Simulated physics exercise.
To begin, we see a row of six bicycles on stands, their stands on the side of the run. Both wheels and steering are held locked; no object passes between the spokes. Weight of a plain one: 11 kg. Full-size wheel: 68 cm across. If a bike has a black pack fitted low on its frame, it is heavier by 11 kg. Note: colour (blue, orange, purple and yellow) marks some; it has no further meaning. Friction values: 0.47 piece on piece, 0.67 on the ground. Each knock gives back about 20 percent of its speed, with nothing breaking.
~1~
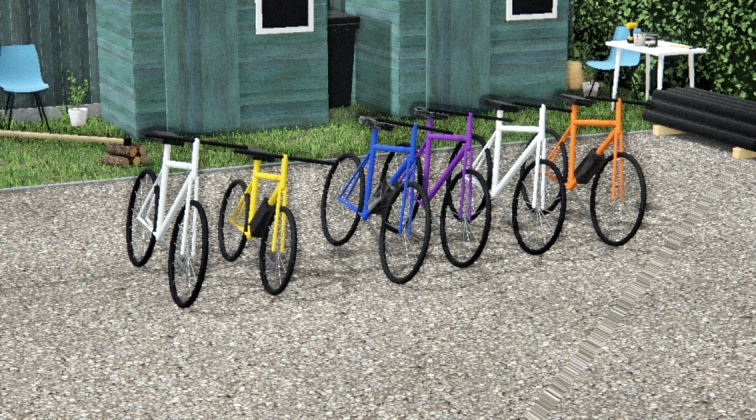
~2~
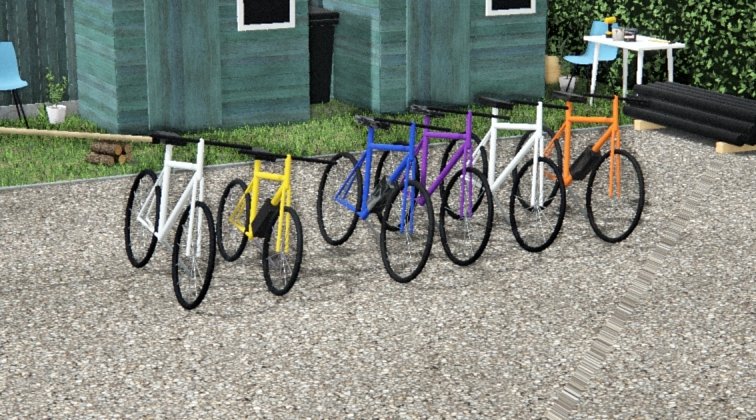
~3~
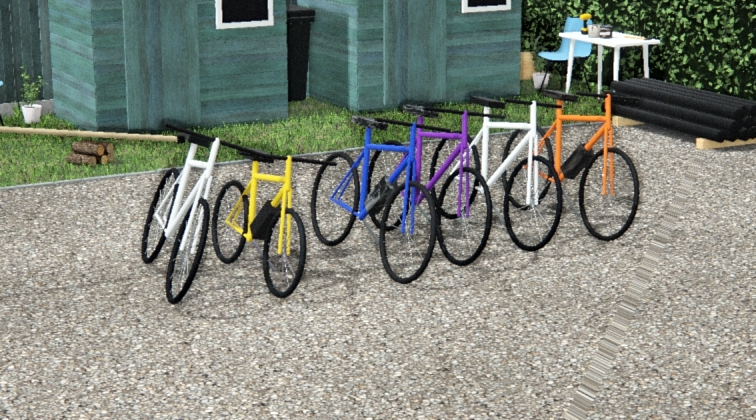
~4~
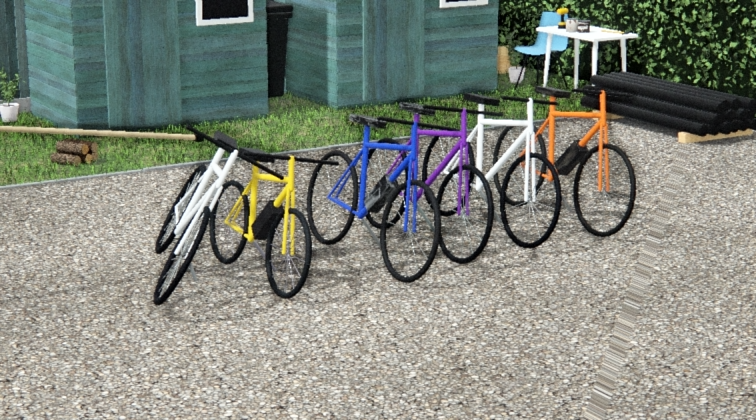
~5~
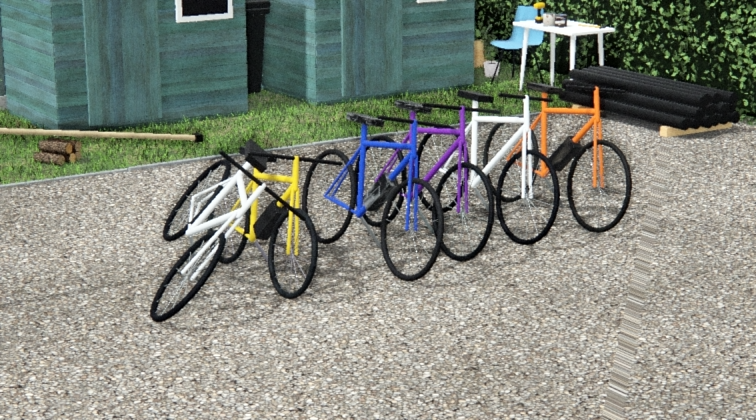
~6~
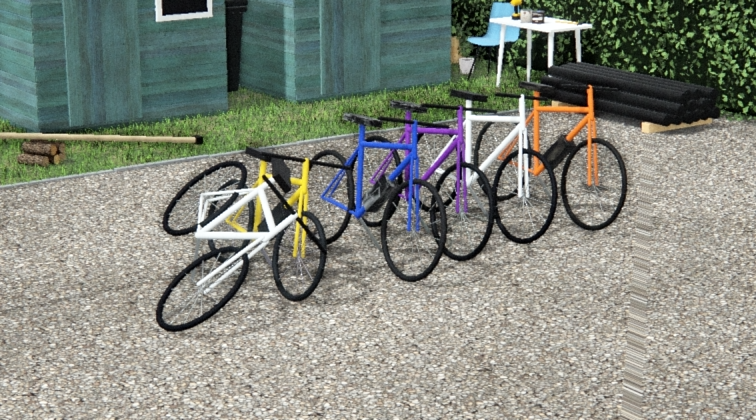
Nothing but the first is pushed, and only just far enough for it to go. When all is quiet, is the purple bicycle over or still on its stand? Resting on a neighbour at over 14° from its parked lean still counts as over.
The bike ends up tilted too far.
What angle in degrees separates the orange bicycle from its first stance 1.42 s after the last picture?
It's at some 0 degrees.
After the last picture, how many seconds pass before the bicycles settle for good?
Rest time: Around 2.0 s.
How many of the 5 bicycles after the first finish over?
Tally: 3.
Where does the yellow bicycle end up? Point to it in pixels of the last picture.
Check around (331, 235) in the last image.
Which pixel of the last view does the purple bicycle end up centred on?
I'd put it somewhere near (470, 171).
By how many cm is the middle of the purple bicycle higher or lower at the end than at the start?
5 centimetres lower, roughly.
Then, 0.38 s after the last picture, 1 of the 5 other bicycles over; purple bicycle unmoved; yellow bicycle leaning 21°.
Then, 0.72 s after the last picture, 1 of the 5 other bicycles over; purple bicycle unmoved; yellow bicycle leaning 50°.
Then, 1.42 s after the last picture, 3 of the 5 other bicycles over; purple bicycle leaning 23°; yellow bicycle leaning 63°.
Then, 1.68 s after the last picture, 3 of the 5 other bicycles over; purple bicycle leaning 42°; yellow bicycle leaning 63°.
At rest, 3 of the 5 other bicycles over; purple bicycle leaning 42°; yellow bicycle leaning 63°; blue bicycle leaning 59°. Two left standing. As the last picture would show them, middles, purple bicycle near (470, 171), yellow bicycle near (331, 235).
